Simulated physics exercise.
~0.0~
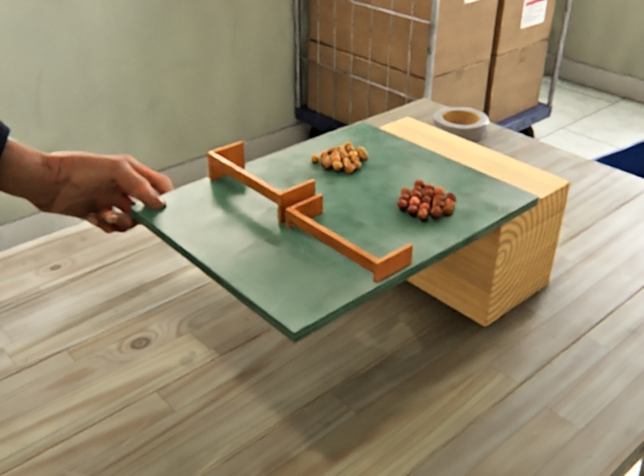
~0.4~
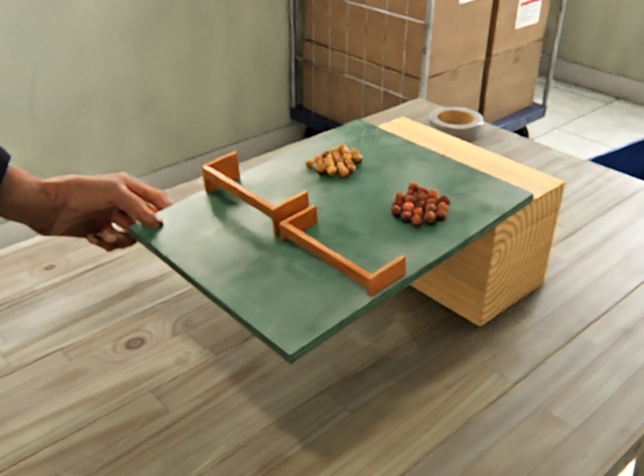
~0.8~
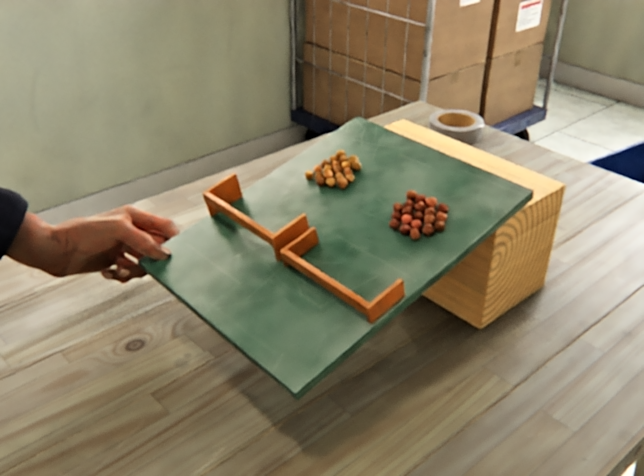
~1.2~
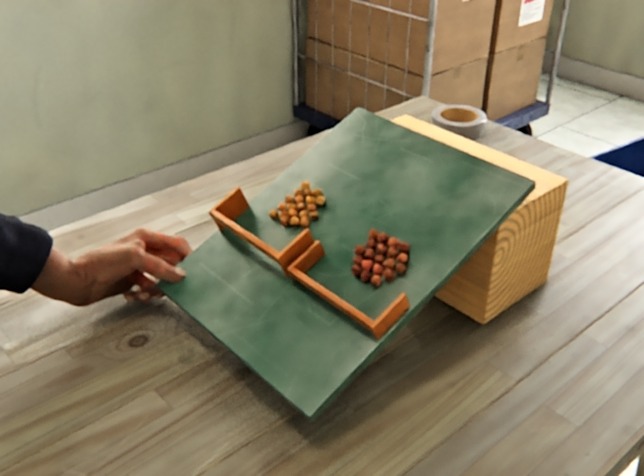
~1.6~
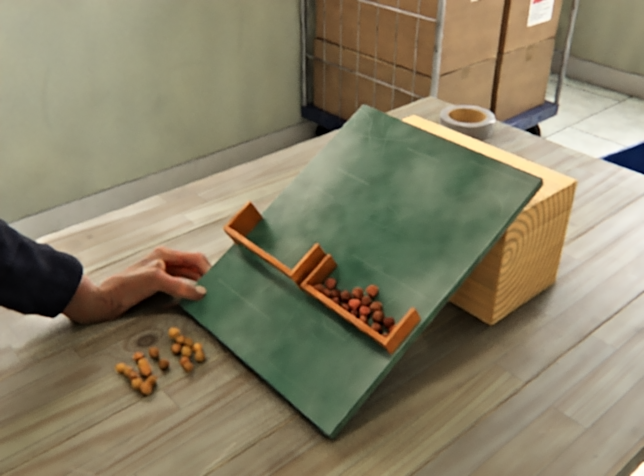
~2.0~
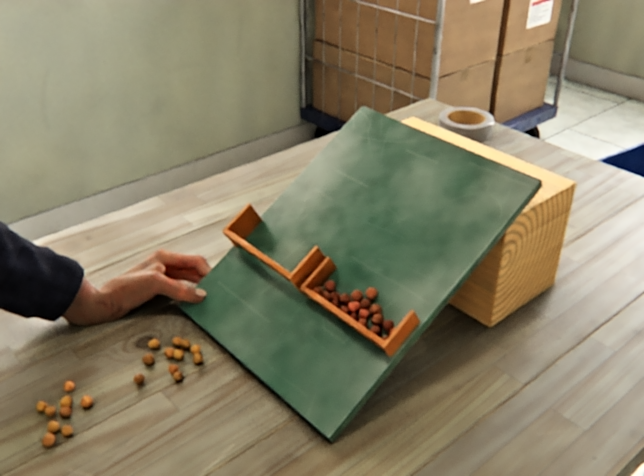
Green board being tilted down to a table by hand, tan pieces slipping past one orange bar, reddish ones staying behind another.
